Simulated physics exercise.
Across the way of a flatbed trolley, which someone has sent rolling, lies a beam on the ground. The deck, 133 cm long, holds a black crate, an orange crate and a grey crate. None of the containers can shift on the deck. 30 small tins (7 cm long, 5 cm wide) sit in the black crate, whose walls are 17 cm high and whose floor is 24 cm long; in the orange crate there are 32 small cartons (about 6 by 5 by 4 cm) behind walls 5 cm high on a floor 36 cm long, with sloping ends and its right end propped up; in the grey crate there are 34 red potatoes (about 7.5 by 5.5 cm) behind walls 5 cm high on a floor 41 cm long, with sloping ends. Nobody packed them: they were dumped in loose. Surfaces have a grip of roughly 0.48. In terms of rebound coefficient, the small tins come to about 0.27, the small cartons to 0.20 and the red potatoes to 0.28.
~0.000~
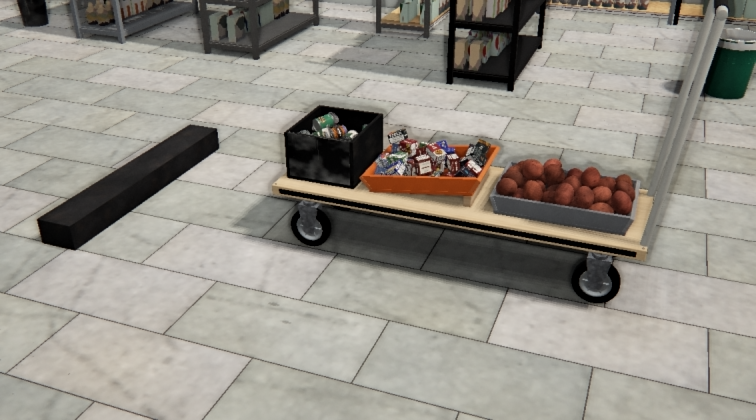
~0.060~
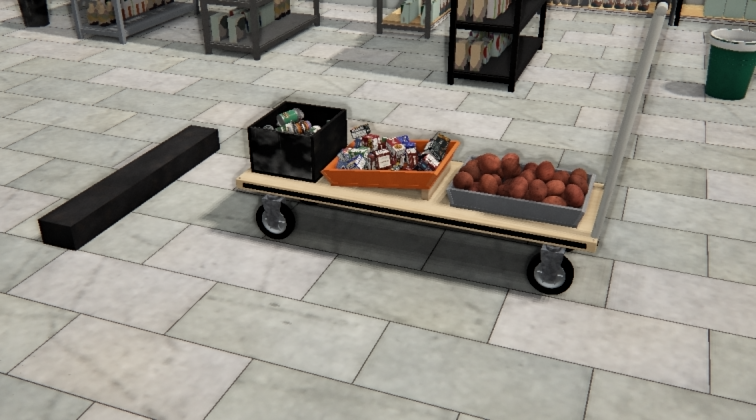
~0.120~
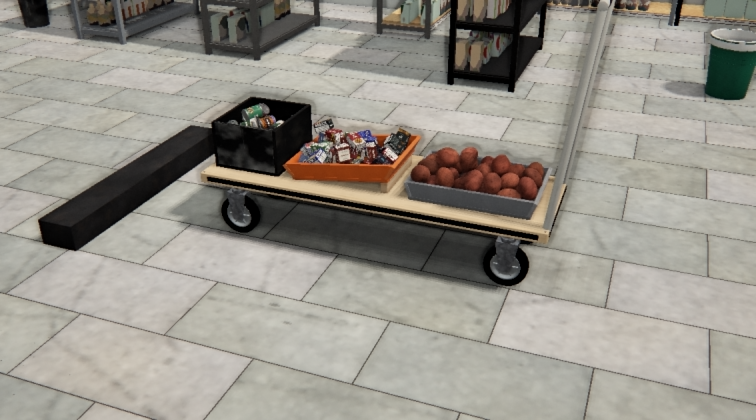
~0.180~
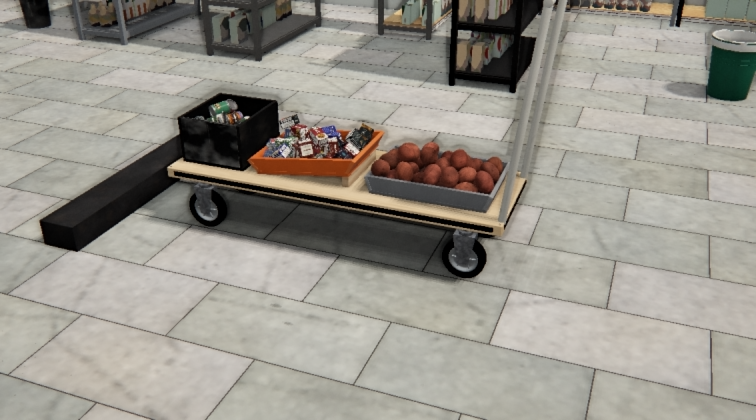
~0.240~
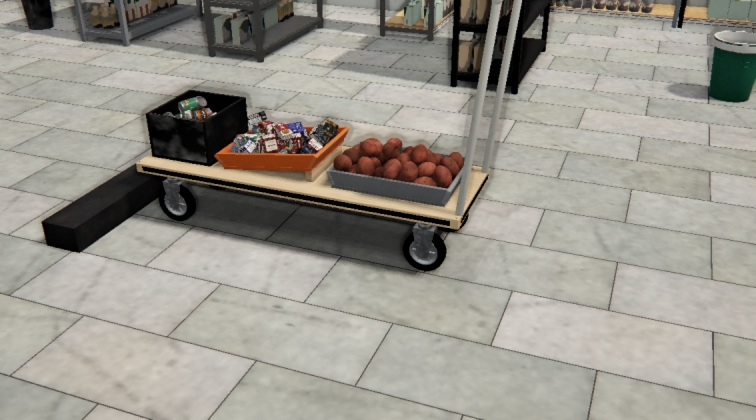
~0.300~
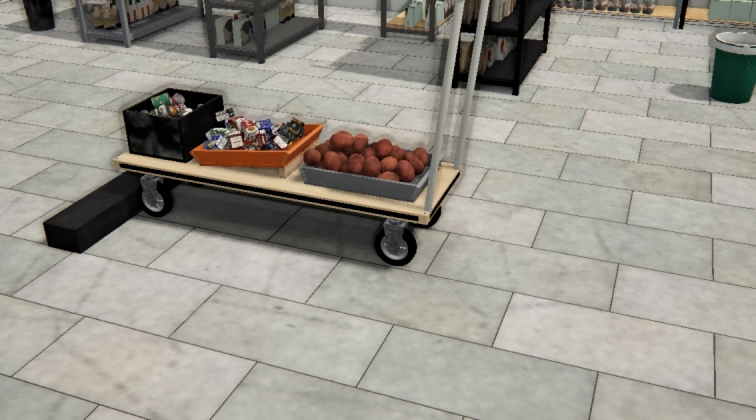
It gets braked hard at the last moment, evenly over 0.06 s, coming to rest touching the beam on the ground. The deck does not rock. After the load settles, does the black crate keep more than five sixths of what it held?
Yes. The spill doesn't reach a sixth.
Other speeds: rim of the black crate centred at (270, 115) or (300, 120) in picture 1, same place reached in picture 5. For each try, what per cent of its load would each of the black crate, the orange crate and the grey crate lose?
Per cent lost, first try then second - black crate: 0, 0; orange crate: 0, 10; grey crate: 10, 20.
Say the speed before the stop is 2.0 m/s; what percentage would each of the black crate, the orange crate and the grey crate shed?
Black crate 0 %, orange crate 10 %, grey crate 20 %.
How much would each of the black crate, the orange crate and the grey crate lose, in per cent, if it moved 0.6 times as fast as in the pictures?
In that case the black crate sheds 0 per cent, the orange crate 0 per cent and the grey crate 10 per cent.
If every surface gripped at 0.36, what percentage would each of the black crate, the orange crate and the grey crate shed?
You'd see black crate shed 0 percent, orange crate shed 20 percent, and grey crate shed 40 percent.
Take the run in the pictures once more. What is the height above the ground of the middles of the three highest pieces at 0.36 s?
Height, averaged: Around 46 cm.
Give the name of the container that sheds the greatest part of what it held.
The grey crate.
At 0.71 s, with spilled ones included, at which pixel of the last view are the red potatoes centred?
Pixel (340, 159), give or take.
After 0.36 s, the black crate has all 30, the orange crate is down by 1 of 32 and the grey crate is down by 2 of 34.
After 0.48 s, the black crate has all 30, the orange crate is down by 3 of 32 and the grey crate is down by 6 of 34.
After 0.71 s, the black crate has all 30, the orange crate is down by 4 of 32 and the grey crate is down by 9 of 34.
When it is over (at 1.21 s), the black crate has all 30, the orange crate is down by 4 of 32 and the grey crate is down by 10 of 34. Asked share, 0 of 30, 0 per cent.
